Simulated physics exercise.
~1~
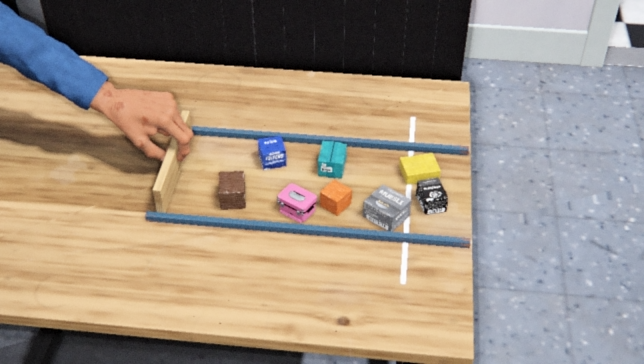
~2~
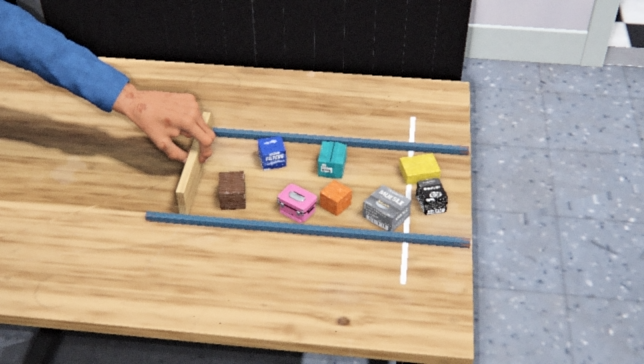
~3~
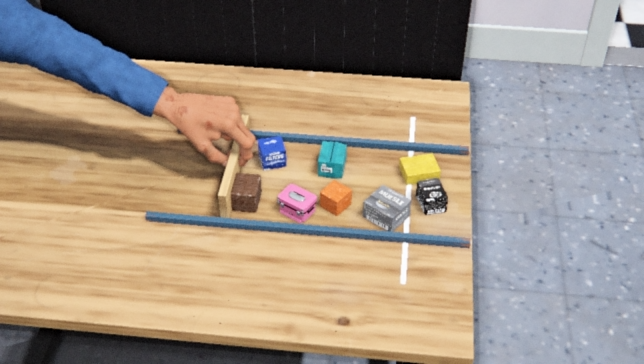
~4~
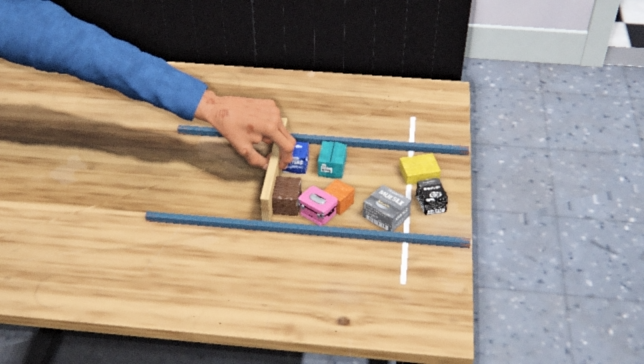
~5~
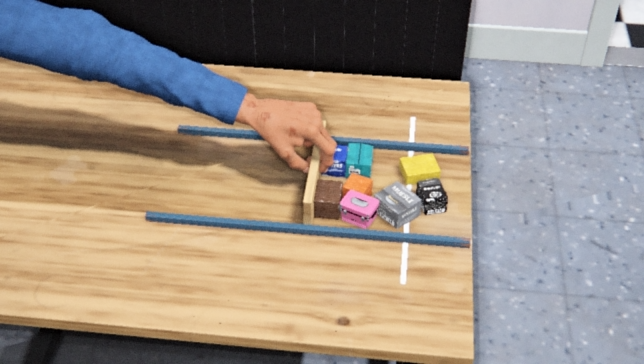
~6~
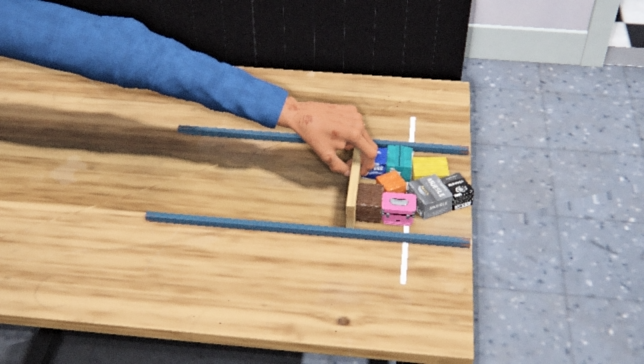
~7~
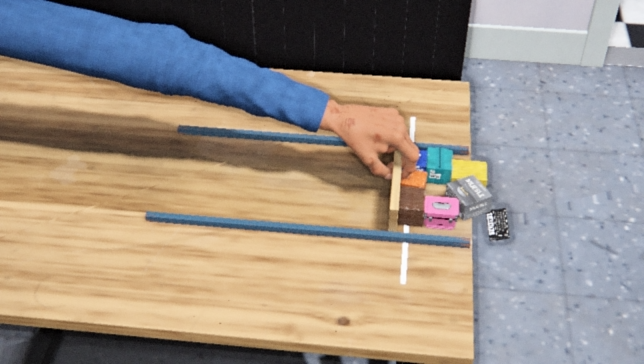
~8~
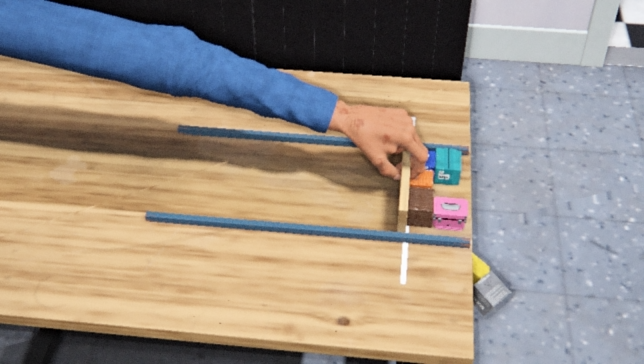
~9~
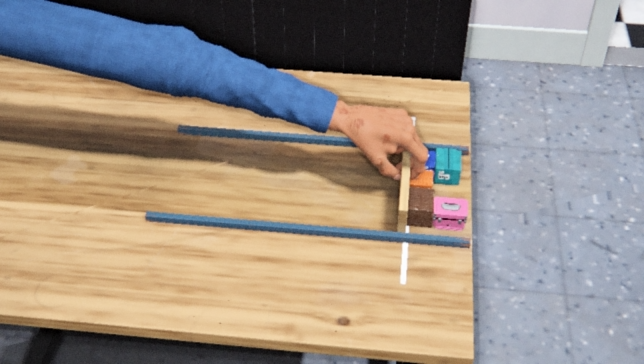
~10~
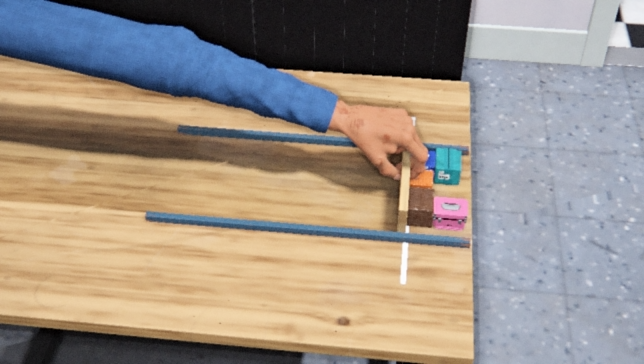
On a wooden table, a hand slides a board right, pushing three blocks off the end.
